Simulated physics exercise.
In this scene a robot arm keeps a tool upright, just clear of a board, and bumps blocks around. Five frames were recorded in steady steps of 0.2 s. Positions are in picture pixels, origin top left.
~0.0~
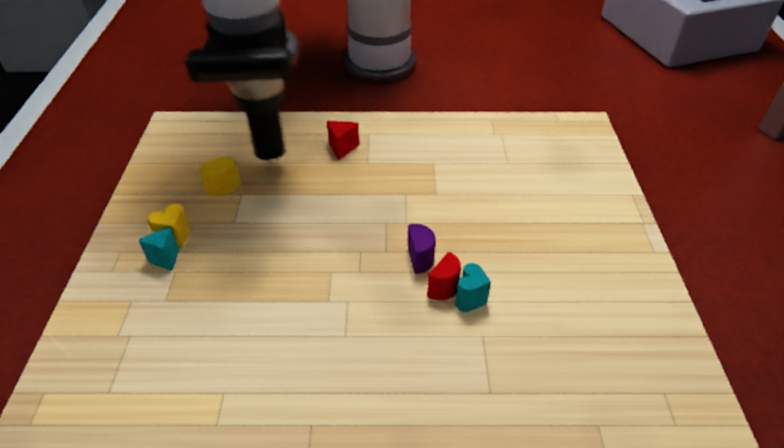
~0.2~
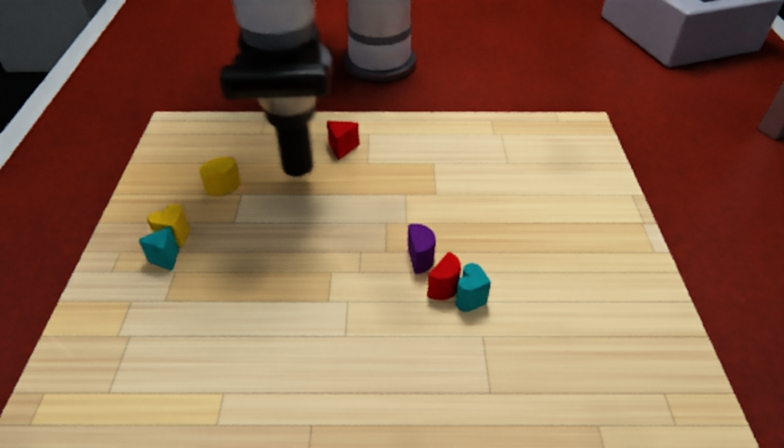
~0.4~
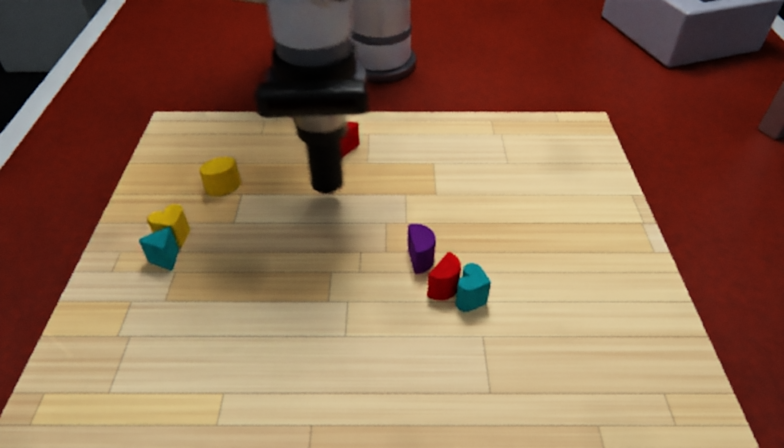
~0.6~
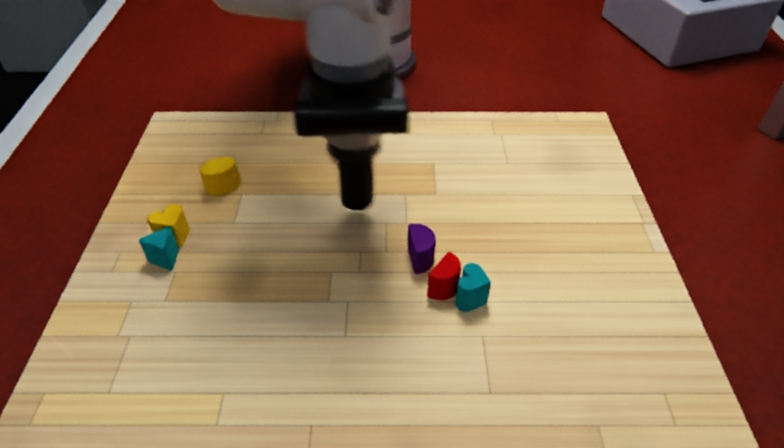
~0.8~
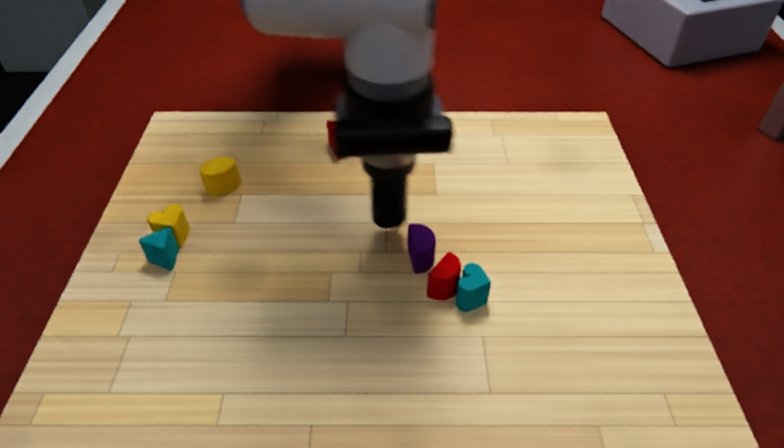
In the video, a dark-tipped robotic tool moves diagonally down and to the right above a wooden board, from near a yellow block to beside a purple half-round block, while the scattered red, yellow, turquoise and purple blocks stay still.
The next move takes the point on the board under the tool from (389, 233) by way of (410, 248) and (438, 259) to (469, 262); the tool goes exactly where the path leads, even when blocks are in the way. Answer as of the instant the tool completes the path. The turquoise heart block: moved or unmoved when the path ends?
It will be nudged away from its spot.
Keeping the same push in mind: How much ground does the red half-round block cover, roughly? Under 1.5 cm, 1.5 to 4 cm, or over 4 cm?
Movement: 1.5 to 4 cm.
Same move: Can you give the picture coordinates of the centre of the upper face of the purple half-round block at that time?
Pixel (469, 262).
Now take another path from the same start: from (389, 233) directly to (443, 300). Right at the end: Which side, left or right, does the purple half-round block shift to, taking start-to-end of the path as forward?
Taking start-to-end as forward, the block's sideways shift goes to the left.
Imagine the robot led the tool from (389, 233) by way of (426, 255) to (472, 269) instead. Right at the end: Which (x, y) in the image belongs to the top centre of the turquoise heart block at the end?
Pixel (492, 295).
What follows on the original path. Halfway along, tool at (425, 240); purple half-round block at (447, 259), turned 20° clockwise; red half-round block at (456, 281), turned 15° clockwise; turquoise heart block at (483, 283).
At the end, tool at (471, 247); purple half-round block at (469, 262), turned 105° clockwise; red half-round block at (456, 287), turned 25° clockwise; turquoise heart block at (486, 287), turned 15° anticlockwise.
